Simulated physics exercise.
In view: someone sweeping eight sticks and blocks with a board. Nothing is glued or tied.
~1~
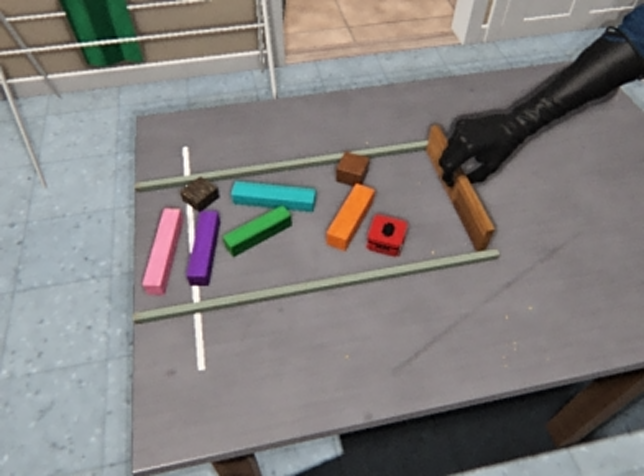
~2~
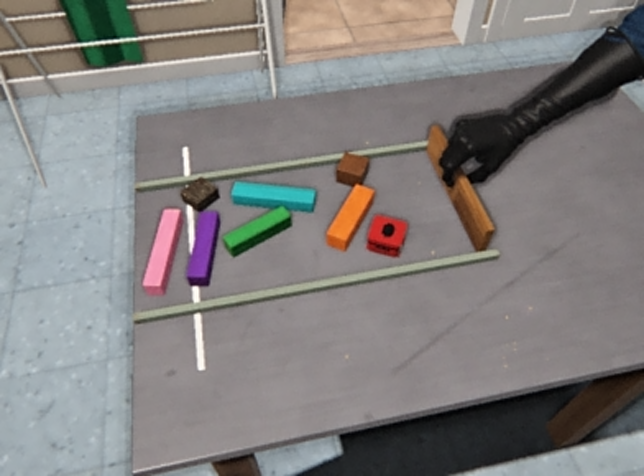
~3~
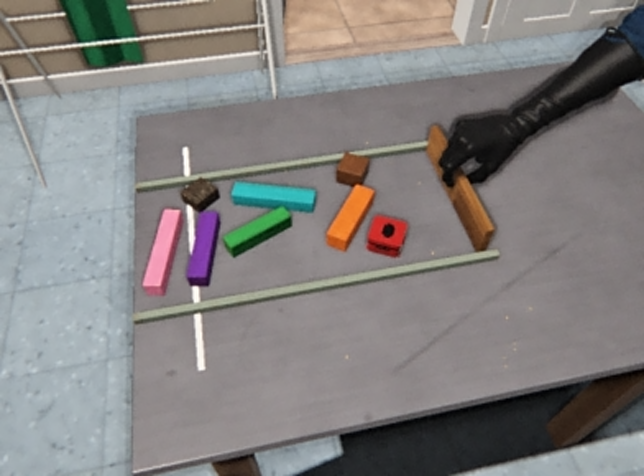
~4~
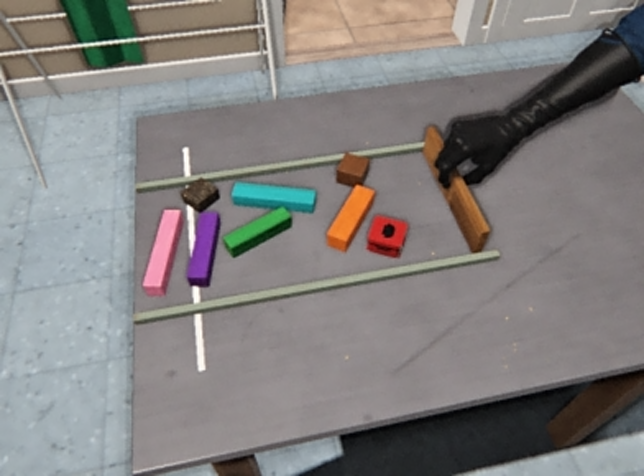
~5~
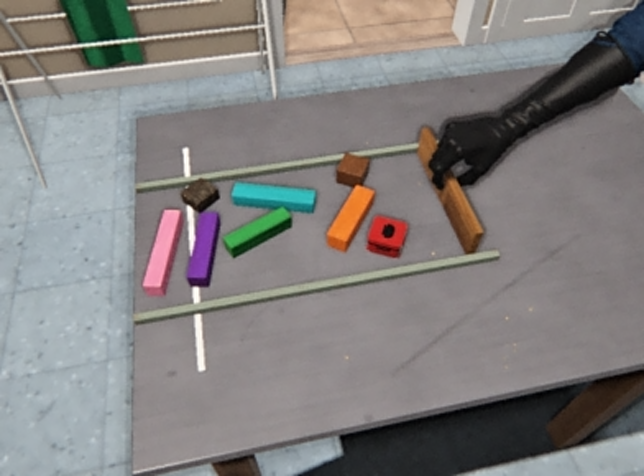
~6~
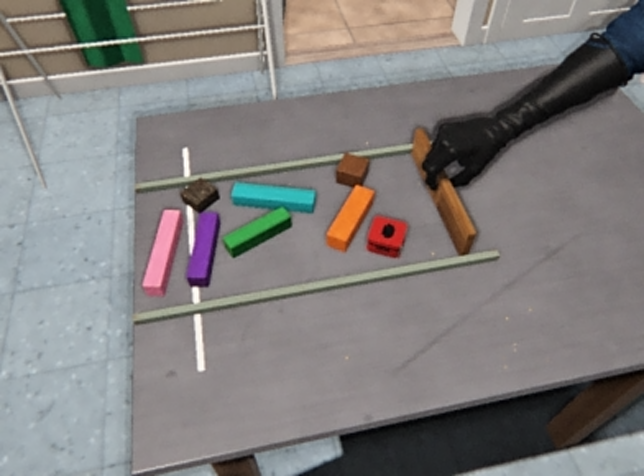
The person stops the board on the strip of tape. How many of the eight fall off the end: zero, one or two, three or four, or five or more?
As it turns out, the number that fall off is three or four.
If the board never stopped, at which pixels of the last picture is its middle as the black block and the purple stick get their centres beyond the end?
At (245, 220) for the black block; at (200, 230) for the purple stick.
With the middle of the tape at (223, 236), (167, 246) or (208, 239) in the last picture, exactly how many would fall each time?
In that order 1, 5 and 2.
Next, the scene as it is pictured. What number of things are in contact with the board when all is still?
That makes 3.
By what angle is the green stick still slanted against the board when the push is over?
Some 30 degrees.
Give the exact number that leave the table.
The count is 3.
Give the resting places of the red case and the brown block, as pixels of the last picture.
About (177, 290), and the other about (174, 196).
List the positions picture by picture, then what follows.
In the first frame, pink bar (164, 250); purple stick (204, 248); black block (200, 194); board (457, 186); tape (192, 240).
In the second frame, purple stick (204, 248); green stick (259, 231).
In the third frame, black block (200, 195); board (457, 186).
In the fourth frame, pink bar (165, 251); red case (387, 238).
In the fifth frame, purple stick (205, 248); orange bar (351, 218).
In the sixth frame, pink bar (165, 251); purple stick (204, 249); black block (200, 195); board (440, 189); tape (192, 241).
A little later, none off yet; pink bar at rest near (165, 251); purple stick at rest near (204, 249); black block at rest near (200, 195).
Next, none off yet; pink bar at rest near (165, 251); purple stick at rest near (204, 249); black block shifted a little near (185, 195).
Later still, none off yet; pink bar shifted a little near (149, 249); purple stick shifted a little near (170, 247); black block shifted well along near (127, 204).
When it is over, the number that fall off is three or four; down, black block, purple stick and pink bar.
